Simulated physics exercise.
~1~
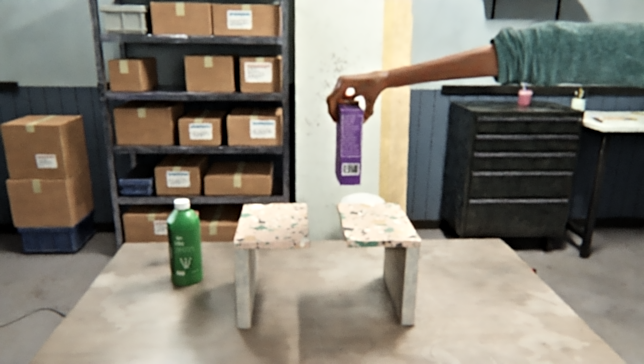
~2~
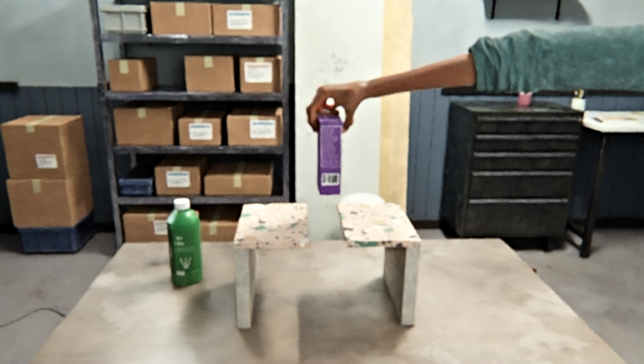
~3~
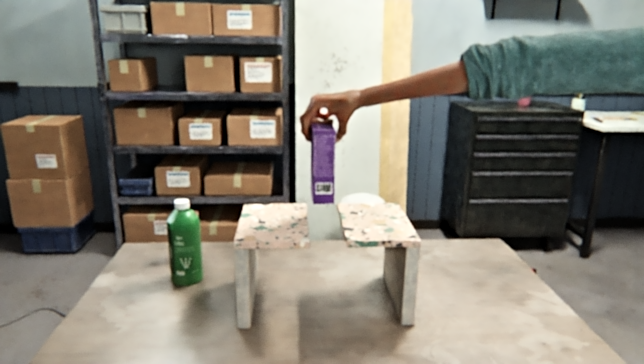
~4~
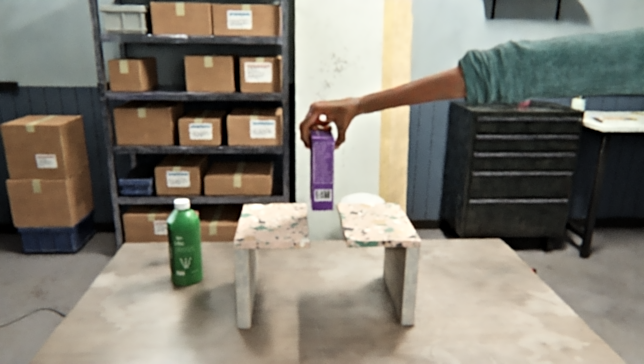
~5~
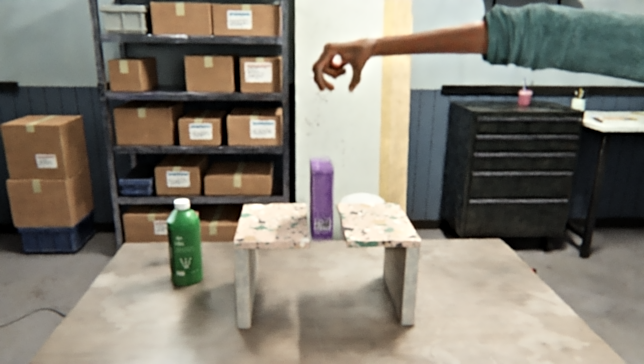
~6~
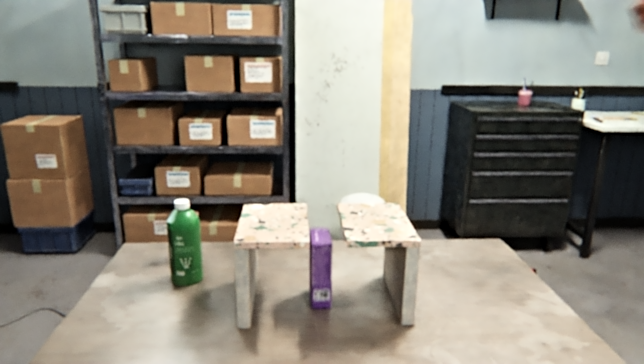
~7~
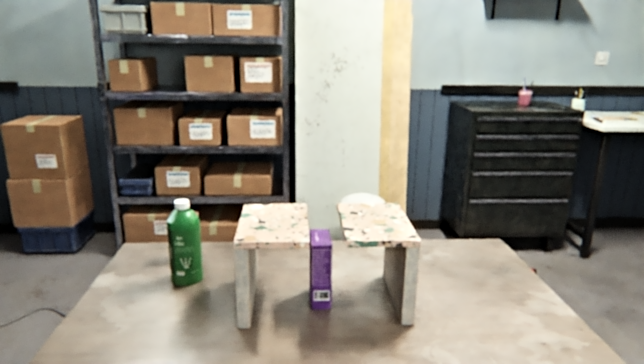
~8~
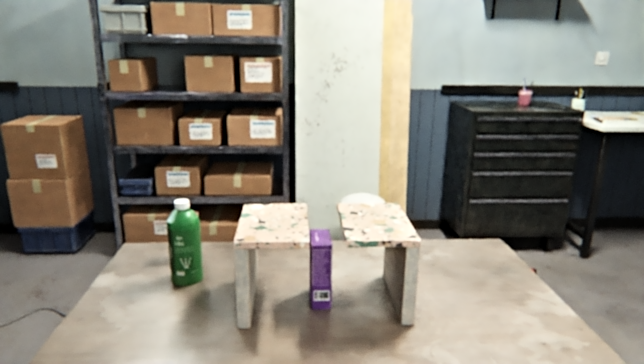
A purple packet, released by a hand, drops between two ledges and stands upright below.
